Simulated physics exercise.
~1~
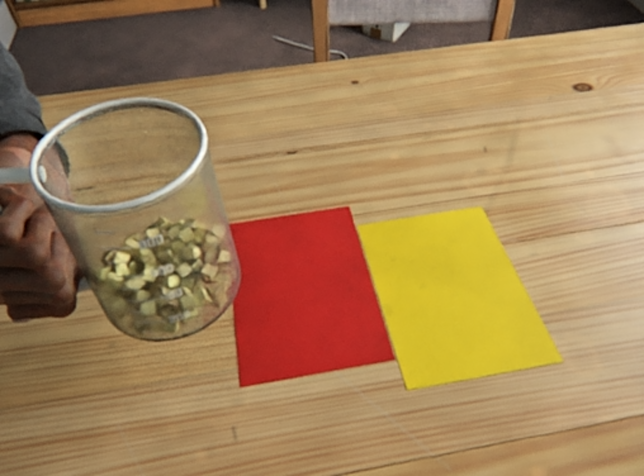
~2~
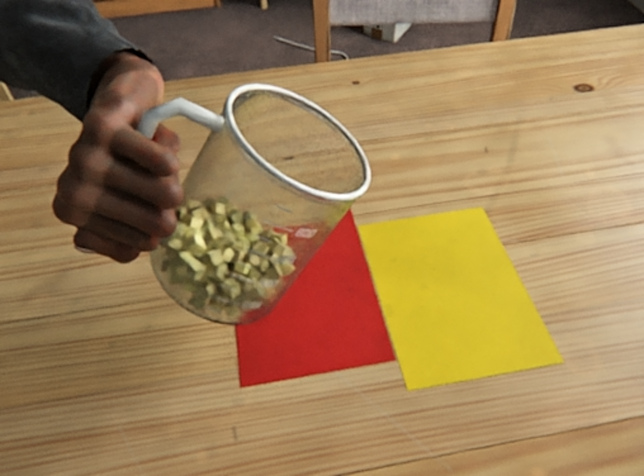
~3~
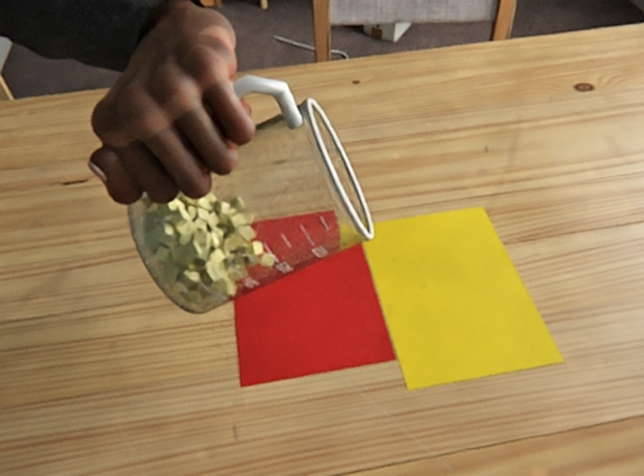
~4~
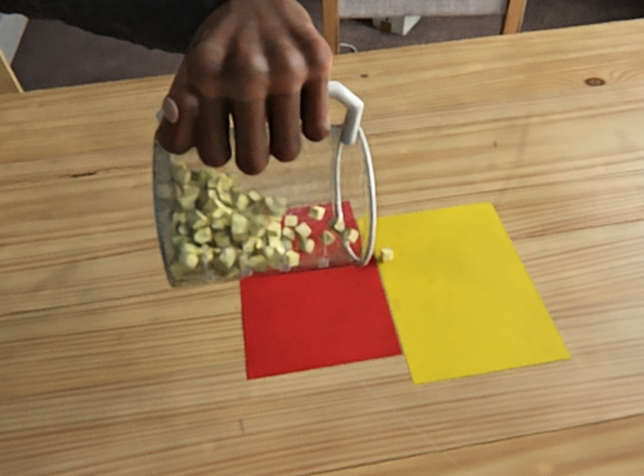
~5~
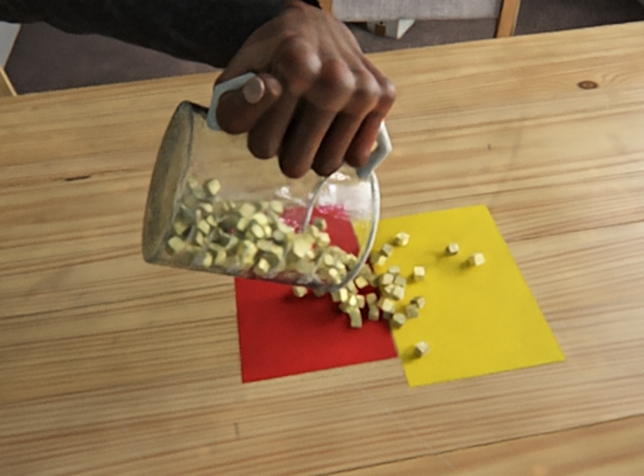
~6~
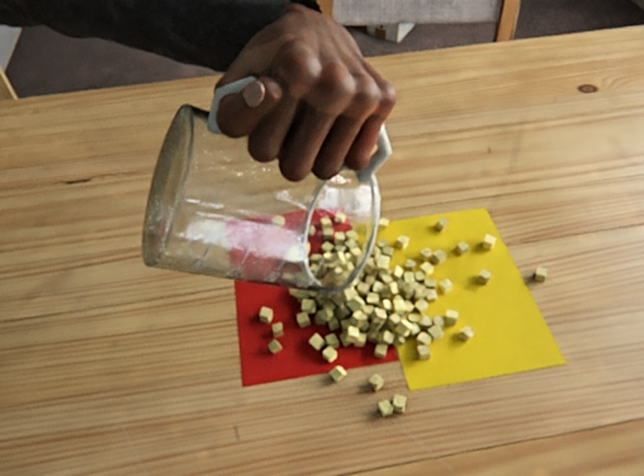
At a wooden table, a hand moved a clear jug of small pale cubes to the right and tipped it over a red mat and a yellow mat until it emptied, leaving the cubes scattered across both, with a few on the bare wood.
